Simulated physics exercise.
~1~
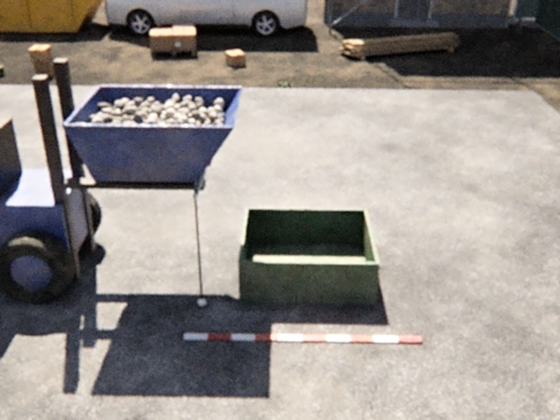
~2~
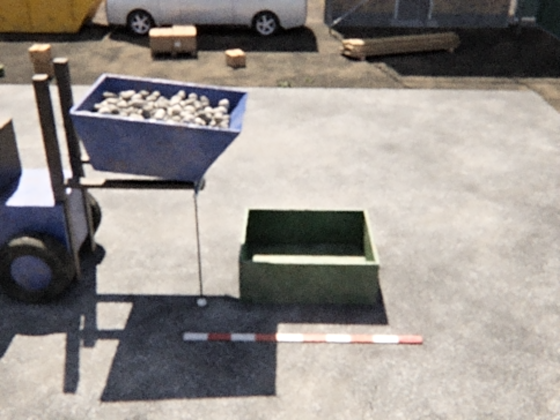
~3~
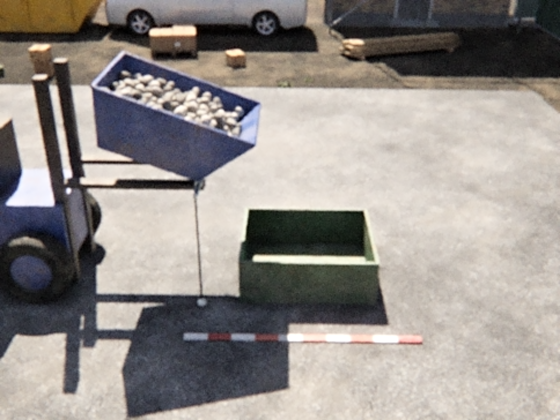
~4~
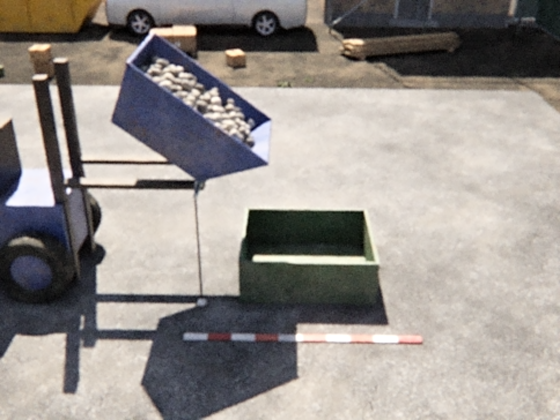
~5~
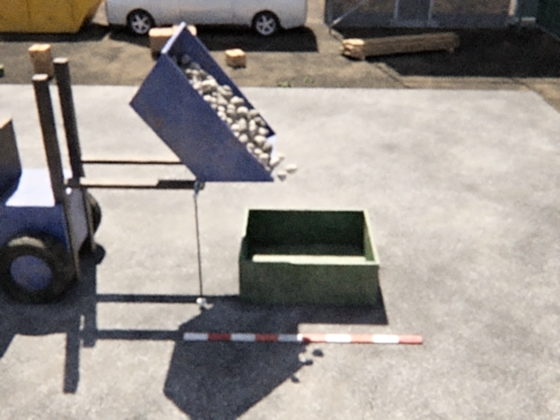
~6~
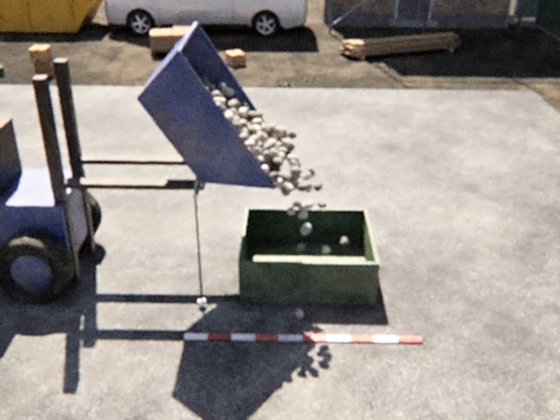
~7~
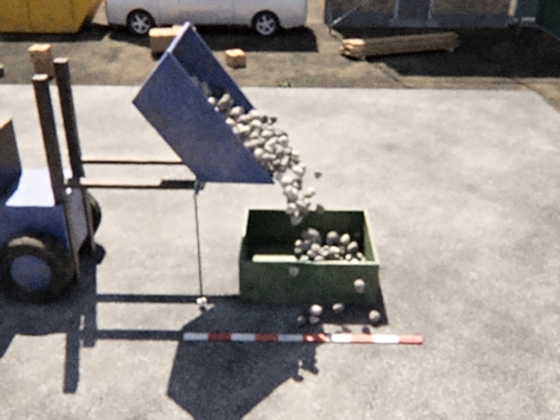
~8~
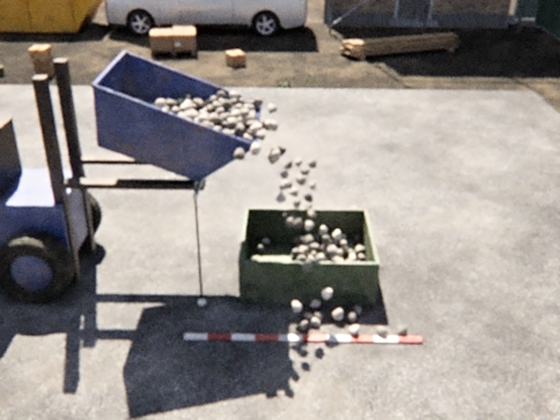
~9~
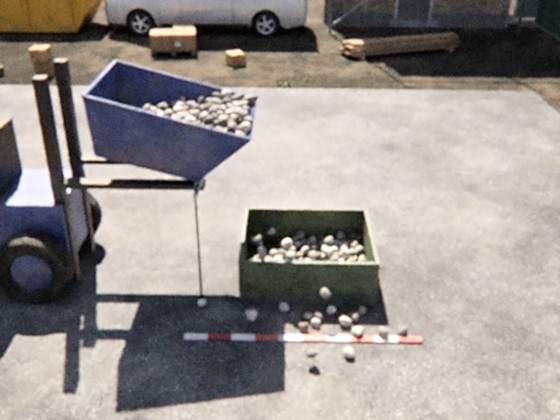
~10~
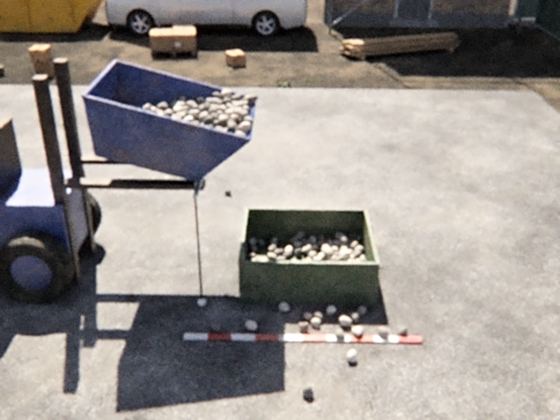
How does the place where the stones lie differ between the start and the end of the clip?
At the start all the stones are heaped in the raised blue skip. By the end some have ended up lower and to the right, in the green bin and on the ground in front of it, while most are still in the skip.
